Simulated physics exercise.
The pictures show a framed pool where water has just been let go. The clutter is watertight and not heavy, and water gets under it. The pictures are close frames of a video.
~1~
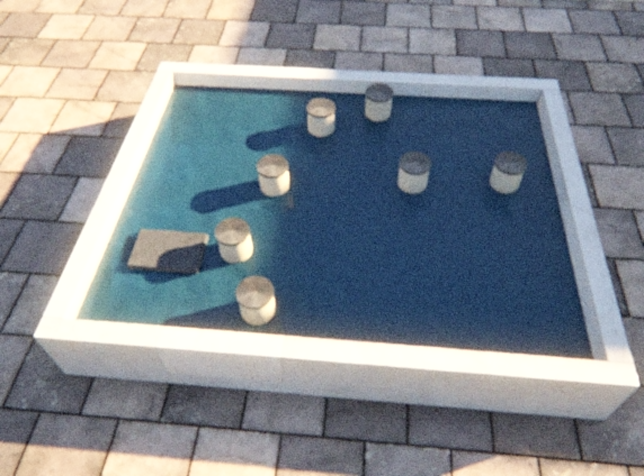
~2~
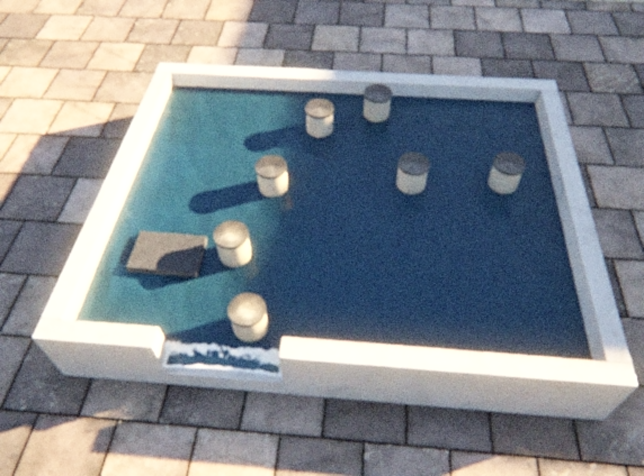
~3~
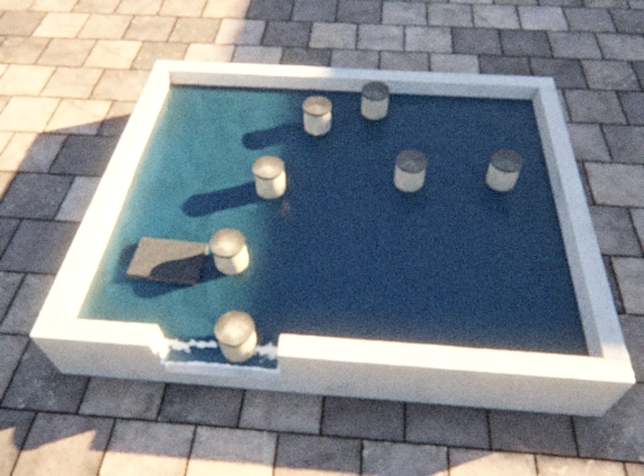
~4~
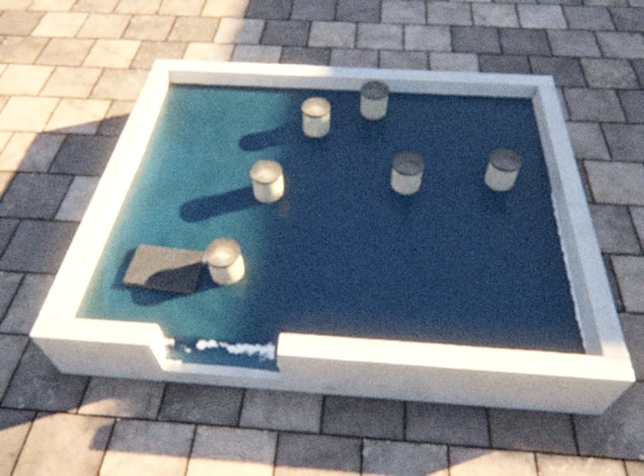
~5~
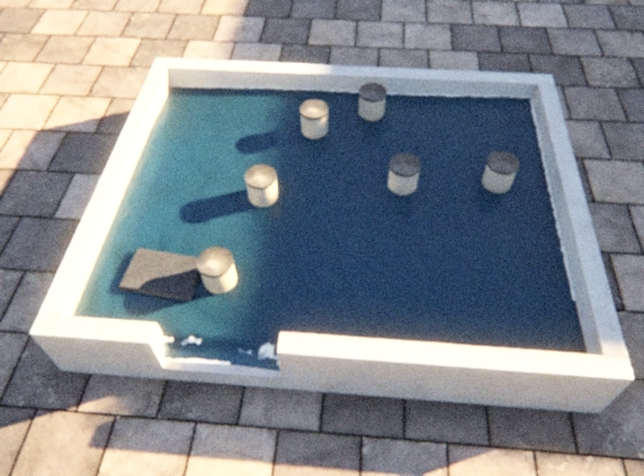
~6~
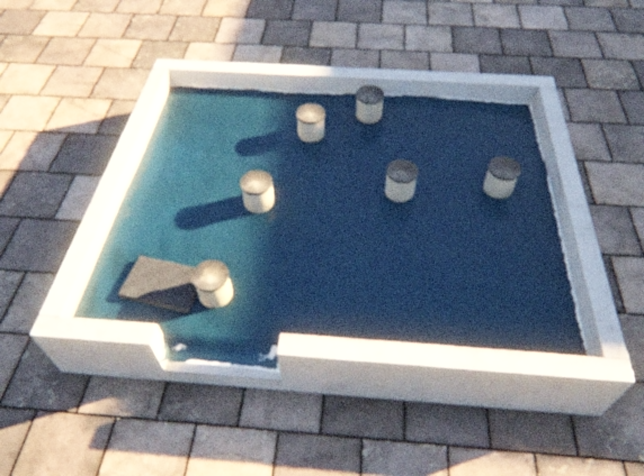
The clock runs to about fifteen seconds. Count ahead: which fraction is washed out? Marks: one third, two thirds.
That comes to from one to two thirds.
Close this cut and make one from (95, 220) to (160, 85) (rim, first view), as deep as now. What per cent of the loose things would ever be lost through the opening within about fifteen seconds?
Close to 50 %.
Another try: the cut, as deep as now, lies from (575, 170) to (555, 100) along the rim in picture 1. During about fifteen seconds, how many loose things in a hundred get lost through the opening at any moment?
Near 50 in a hundred.
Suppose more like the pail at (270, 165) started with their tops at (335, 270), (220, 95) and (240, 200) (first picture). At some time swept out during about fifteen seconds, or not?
As listed: Washed out, stays, gone.
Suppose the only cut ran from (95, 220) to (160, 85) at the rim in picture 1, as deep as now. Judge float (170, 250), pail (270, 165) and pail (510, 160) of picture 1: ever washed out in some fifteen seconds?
One after the other: Washed out, out, kept in.
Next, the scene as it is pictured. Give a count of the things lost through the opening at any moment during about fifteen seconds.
It comes to 3.
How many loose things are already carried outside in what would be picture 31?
The number is 3.
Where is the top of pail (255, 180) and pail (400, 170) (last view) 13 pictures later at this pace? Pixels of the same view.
At about (230, 235) and (378, 192).
A moment on, 1 of 8 are out; 7 afloat.
Next, 3 of 8 are out; 5 afloat.
Later, 3 of 8 are out; 5 afloat.
In the end, 3 of 8 are out; 5 afloat.
